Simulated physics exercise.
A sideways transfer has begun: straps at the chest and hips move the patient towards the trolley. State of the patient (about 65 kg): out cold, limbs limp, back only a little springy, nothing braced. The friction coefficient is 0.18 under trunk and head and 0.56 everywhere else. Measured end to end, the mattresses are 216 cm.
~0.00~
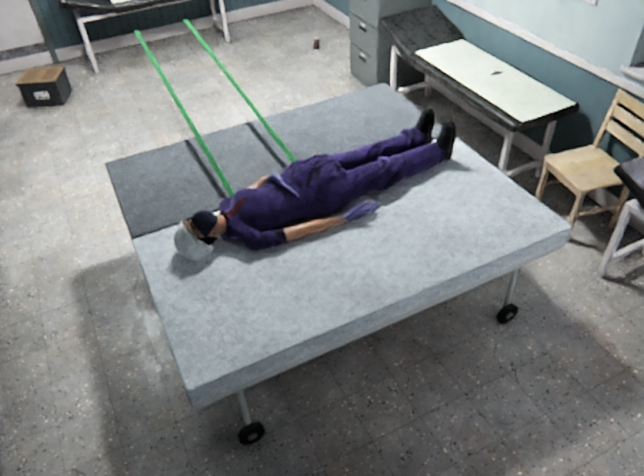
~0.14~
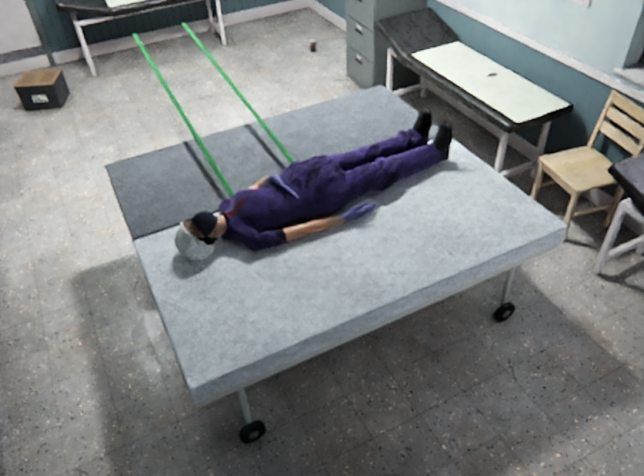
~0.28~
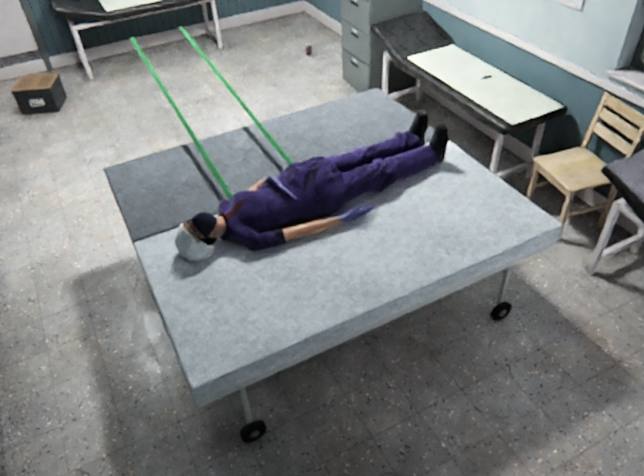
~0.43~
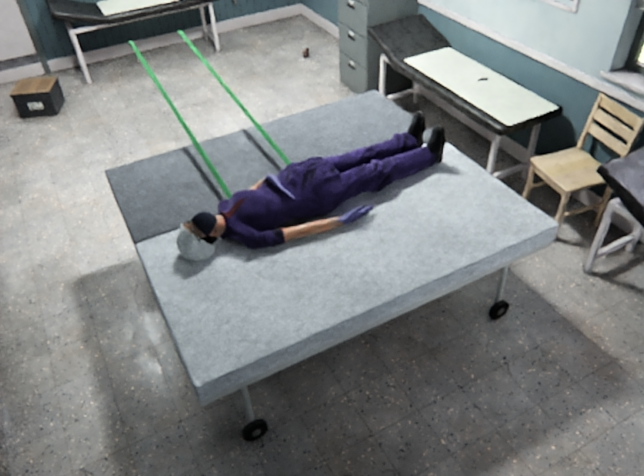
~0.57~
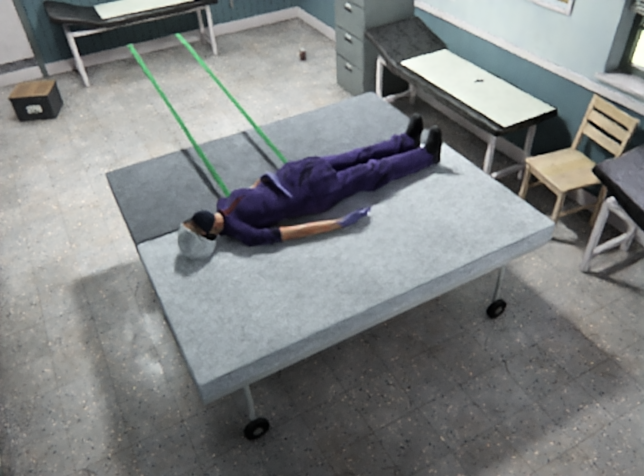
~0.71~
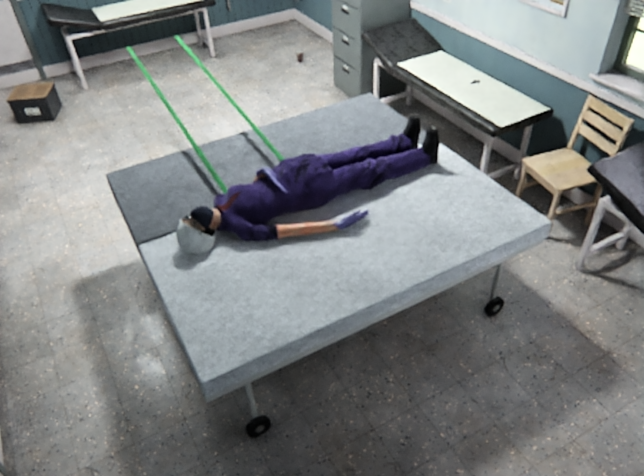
Figure in purple clothing shifting slightly across a wheeled grey platform towards two green straps, near arm trailing out from the body.
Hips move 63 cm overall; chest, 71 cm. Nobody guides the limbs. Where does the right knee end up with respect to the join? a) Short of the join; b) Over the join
(b) Over the join.
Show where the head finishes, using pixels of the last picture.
I'd say about pixel (157, 178).
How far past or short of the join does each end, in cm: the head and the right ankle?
So the head finishes 48 cm beyond the join, while the right ankle stops 16 cm before reaching it.
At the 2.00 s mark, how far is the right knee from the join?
It is around 8 cm beyond the mark.
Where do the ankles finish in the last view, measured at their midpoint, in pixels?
Roughly (387, 154).
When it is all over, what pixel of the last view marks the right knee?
(333, 156).
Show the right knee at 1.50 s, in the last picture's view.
Look close to (346, 161) and you'll spot it.
After 1.00 s the right knee is 16 cm short of the join, near (364, 169) in the last picture's view; the left ankle 3 cm short of the join.
After 1.50 s the right knee is 1 cm short of the join, near (346, 161) in the last picture's view.
After 2.00 s the right knee is 8 cm past the join, near (334, 157) in the last picture's view.
At rest, 2.9 s, head crosses the join; left hand crosses the join; right hand stops short of the join; left ankle crosses the join; right ankle stops short of the join; right knee crosses the join.
